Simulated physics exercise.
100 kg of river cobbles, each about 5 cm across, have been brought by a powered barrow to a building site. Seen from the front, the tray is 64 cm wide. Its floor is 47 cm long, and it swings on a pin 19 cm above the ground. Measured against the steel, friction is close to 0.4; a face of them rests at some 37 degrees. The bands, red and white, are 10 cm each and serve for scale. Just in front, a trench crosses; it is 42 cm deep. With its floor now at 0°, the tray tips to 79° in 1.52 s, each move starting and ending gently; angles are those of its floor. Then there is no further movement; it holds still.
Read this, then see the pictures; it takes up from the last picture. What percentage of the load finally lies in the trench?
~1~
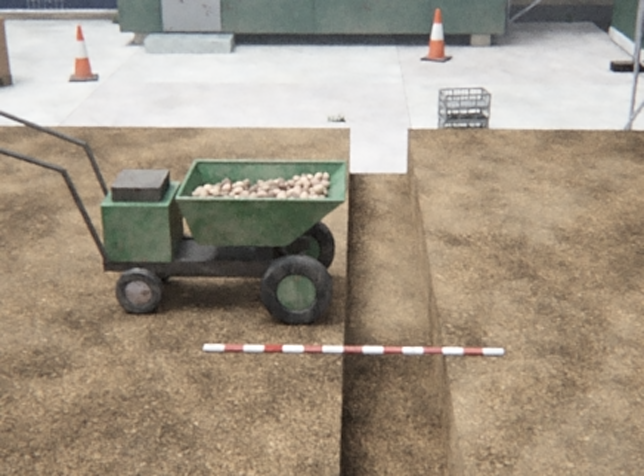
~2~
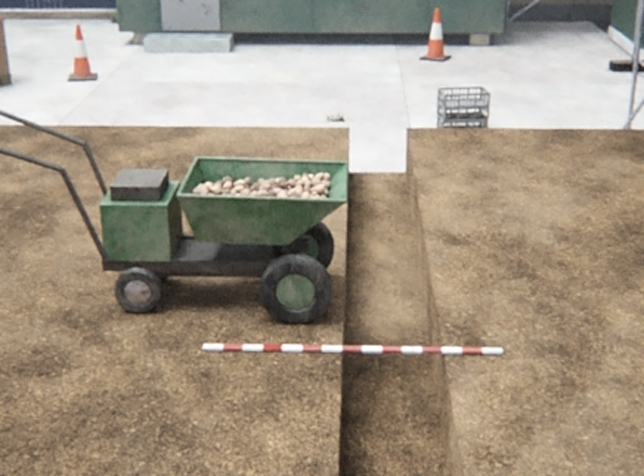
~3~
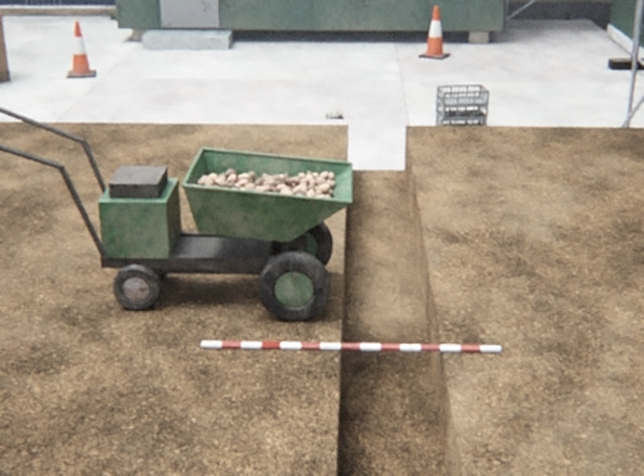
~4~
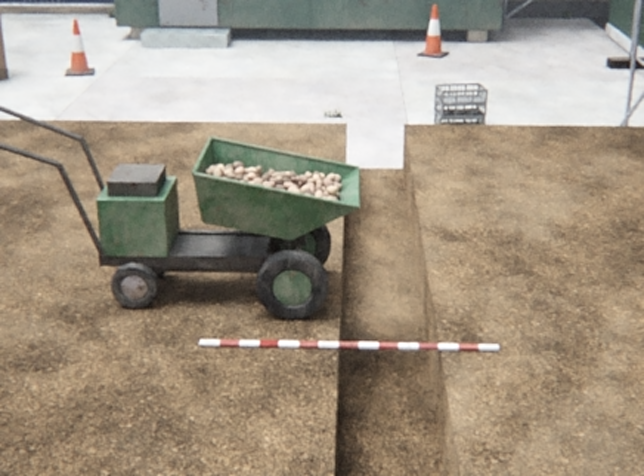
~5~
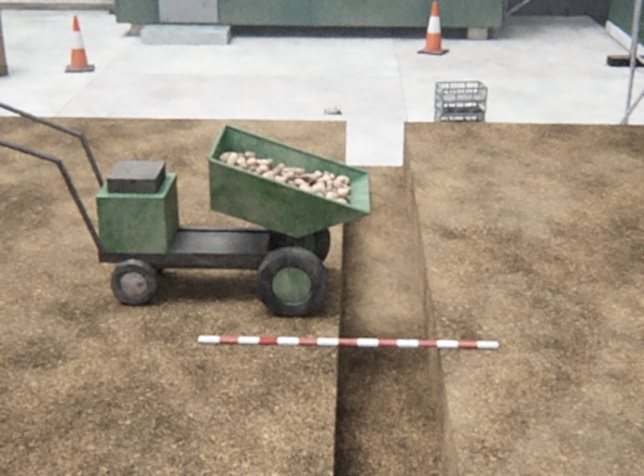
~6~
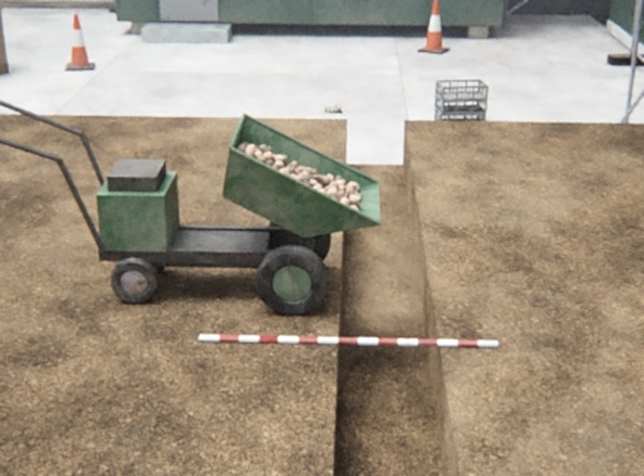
About 79 per cent.
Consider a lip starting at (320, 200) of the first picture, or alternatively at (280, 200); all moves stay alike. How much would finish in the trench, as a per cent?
Close to 100 percent in the first case, 100 percent in the second.
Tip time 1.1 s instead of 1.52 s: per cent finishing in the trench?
Close to 80 percent, then.
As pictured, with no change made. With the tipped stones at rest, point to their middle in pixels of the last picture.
Roughly at pixel (408, 347).
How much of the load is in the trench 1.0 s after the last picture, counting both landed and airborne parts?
Close to 65 per cent has got there by then.
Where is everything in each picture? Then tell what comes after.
In the first frame, the tray is at 0°, its lip at (345, 201); the top of the load is at (304, 183).
In the second frame, the tray is at 1°, its lip at (346, 201); the top of the load is at (288, 184).
In the third frame, the tray is at 5°, its lip at (352, 202); the top of the load is at (233, 181).
In the fourth frame, lip at (359, 207), floor tilted 11°, highest stones at (225, 171).
In the fifth frame, lip at (370, 213), floor tilted 19°, highest stones at (234, 160).
In the sixth frame, the tray is at 27°, its lip at (381, 224); the top of the load is at (247, 150).
Then, 0.5 s after the last picture the floor is at 67°, 97 % in the tray, 3 % in the trench; the foremost stones are at (415, 274).
Then, 1.0 s after the last picture the floor is at 79°, 14 % in the tray, 66 % in the trench, 21 % past the trench; the foremost stones are at (512, 285).
Then, 1.4 s after the last picture the floor is at 79°, 0 % in the tray, 79 % in the trench, 21 % past the trench; the foremost stones are at (554, 289).
Then, 3.3 s after the last picture the floor is at 79°, 0 % in the tray, 79 % in the trench, 21 % past the trench; the foremost stones are at (568, 302).
